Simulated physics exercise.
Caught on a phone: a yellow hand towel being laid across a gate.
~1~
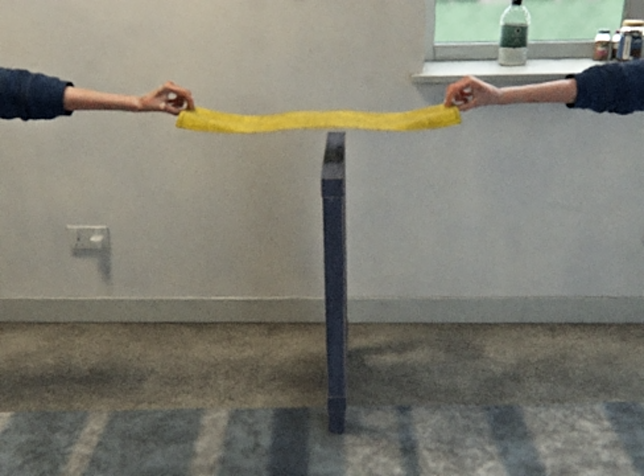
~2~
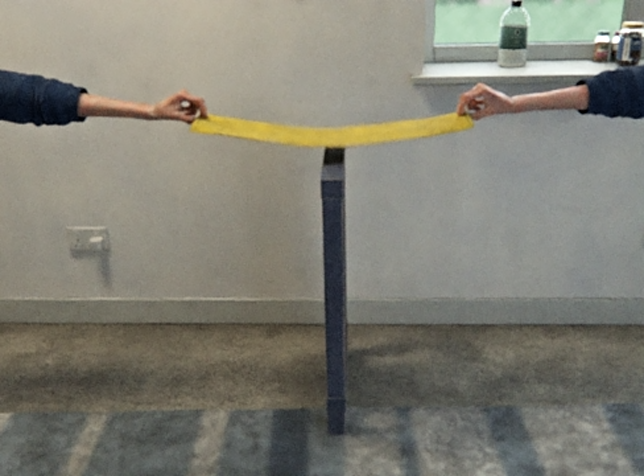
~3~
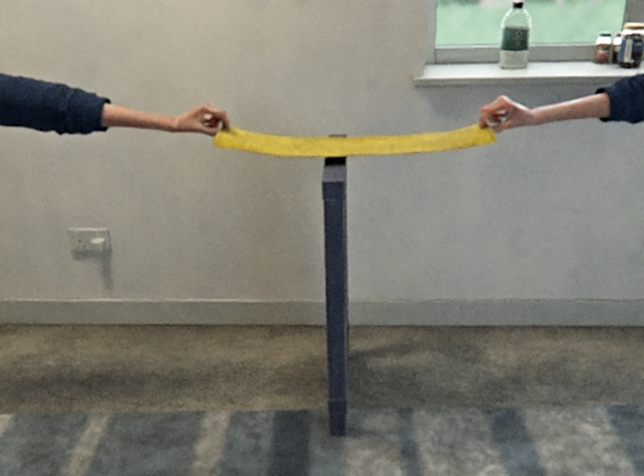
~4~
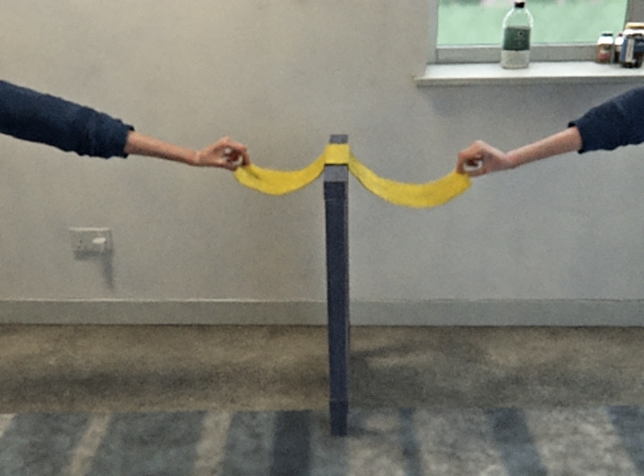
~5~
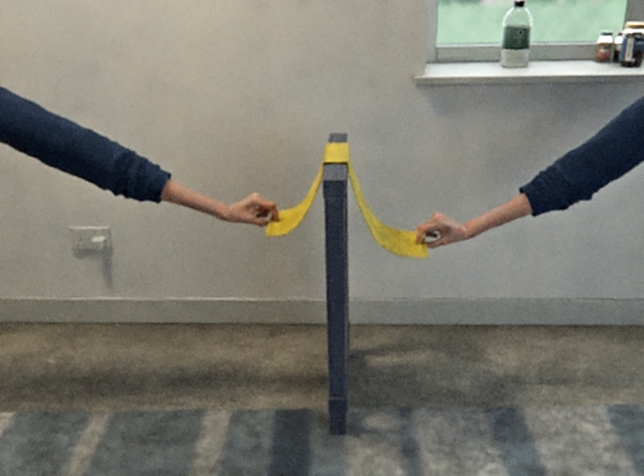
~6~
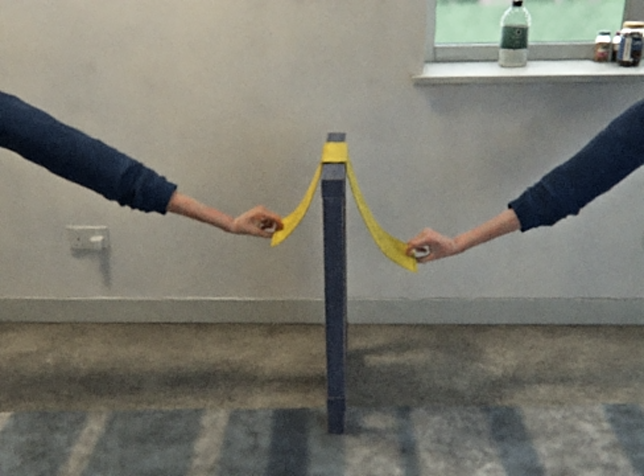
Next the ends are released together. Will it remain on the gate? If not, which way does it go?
The yellow hand towel keeps its place.
Then, 0.22 s after the last picture, hand towel hanging on both sides, left end near (306, 248), right end near (382, 278).
Then, 0.32 s after the last picture, hand towel hanging on both sides, left end near (325, 250), right end near (347, 281).
At rest, hand towel hanging on both sides, left end near (326, 250), right end near (347, 282). The yellow hand towel stays on top.
